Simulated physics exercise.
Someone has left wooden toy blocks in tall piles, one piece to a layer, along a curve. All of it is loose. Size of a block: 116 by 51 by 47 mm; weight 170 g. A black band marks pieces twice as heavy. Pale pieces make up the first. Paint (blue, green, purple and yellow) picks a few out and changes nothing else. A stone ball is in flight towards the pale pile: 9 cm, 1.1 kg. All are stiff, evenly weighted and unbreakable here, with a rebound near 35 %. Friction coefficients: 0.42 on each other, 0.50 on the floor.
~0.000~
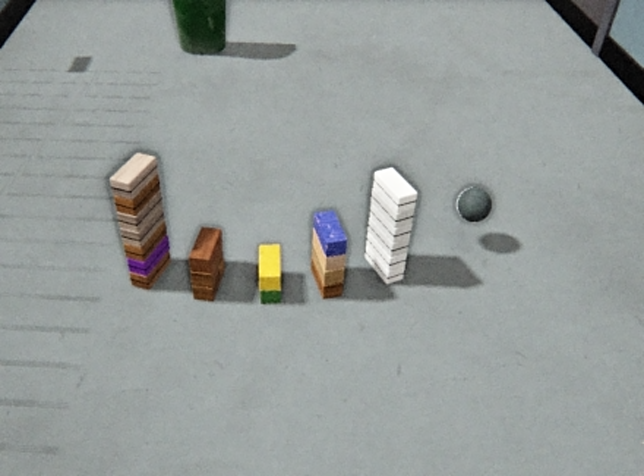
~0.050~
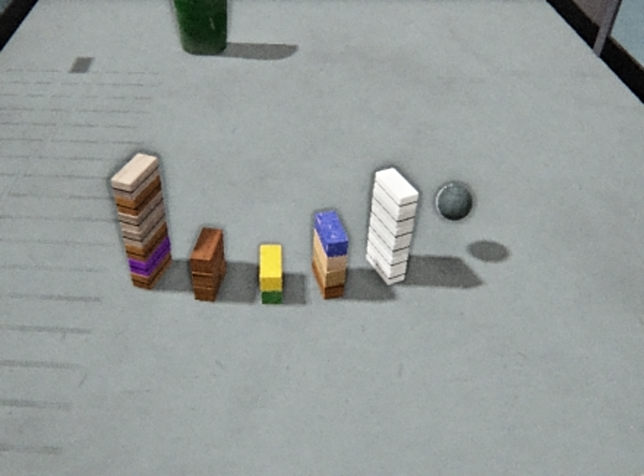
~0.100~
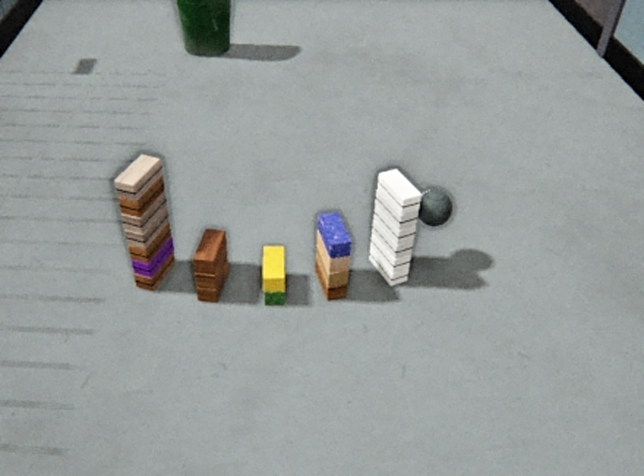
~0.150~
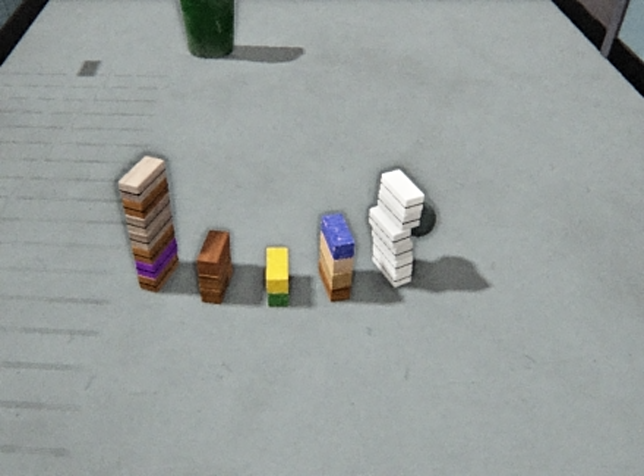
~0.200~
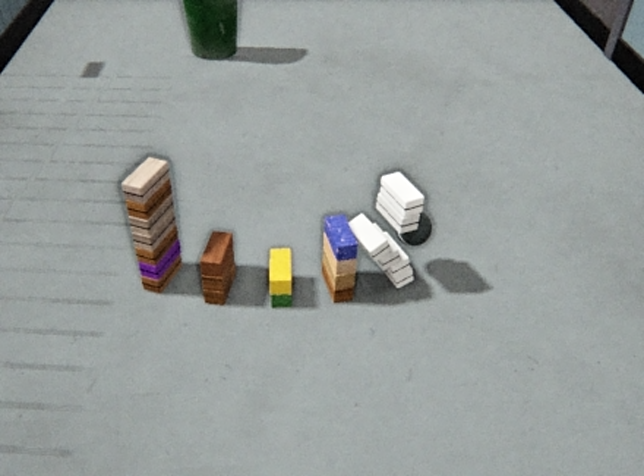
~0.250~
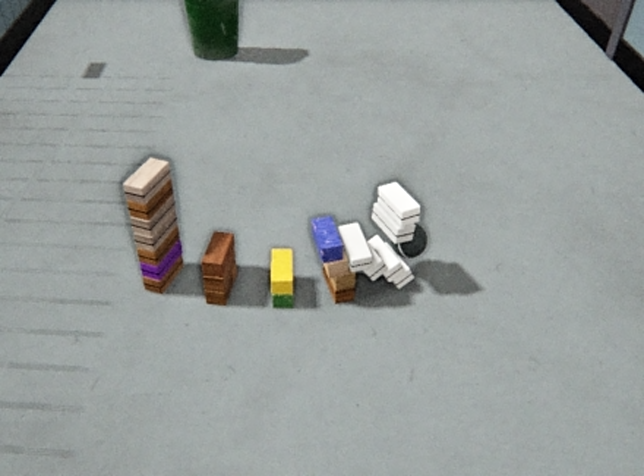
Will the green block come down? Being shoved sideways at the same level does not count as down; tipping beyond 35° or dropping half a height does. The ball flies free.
The green block remains up.
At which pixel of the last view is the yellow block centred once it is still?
Around (249, 284).
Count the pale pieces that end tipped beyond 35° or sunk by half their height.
The count is 6.
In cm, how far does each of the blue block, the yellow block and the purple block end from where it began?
Moved: Blue 30, yellow 10, purple 0.
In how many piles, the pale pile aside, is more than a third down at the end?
3 of them.
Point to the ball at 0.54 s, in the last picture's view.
Near (443, 245).
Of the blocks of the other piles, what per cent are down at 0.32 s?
0 per cent by then.
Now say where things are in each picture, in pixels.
In the first picture (places mark the middle of the side facing us; the camera pans a little), ball (474, 205) 20 cm from contact, 1.8 m/s; green block (271, 297); blue block (330, 226); yellow block (270, 260); the rest undisturbed.
Ball (454, 203) 12 cm from contact, 1.6 m/s; green block (272, 298), in the second picture.
Ball (434, 208) 46 mm from contact, 1.5 m/s; green block (275, 299), in the third picture.
Ball after contact, 0.5 m/s; green block (278, 300); the rest undisturbed, in the fourth picture.
Ball after contact, 0.8 m/s; green block (282, 301); the rest undisturbed, in the fifth picture.
Ball after contact, 0.5 m/s; green block (283, 302); blue block (326, 232) leaning 4°; yellow block (282, 264); steepest lean 7°, the block at (339, 270); 2 disturbed, none down, in the sixth picture.
After 0.32 s, 6 of the pale pile down; none of the 16 other blocks down, 4 disturbed; green block unmoved; blue block leaning 23°, 15 mm lower.
After 0.54 s, 6 of the pale pile down; 5 of the 16 other blocks down; green block unmoved; yellow block leaning 56°, 32 mm lower.
At rest (1.4 s), 6 of the pale pile down; 7 of the 16 other blocks down; green block shifted 4 mm; yellow block on its side; blue block on its side. As the last picture would show them, middles, green block near (281, 286), yellow block near (249, 284).
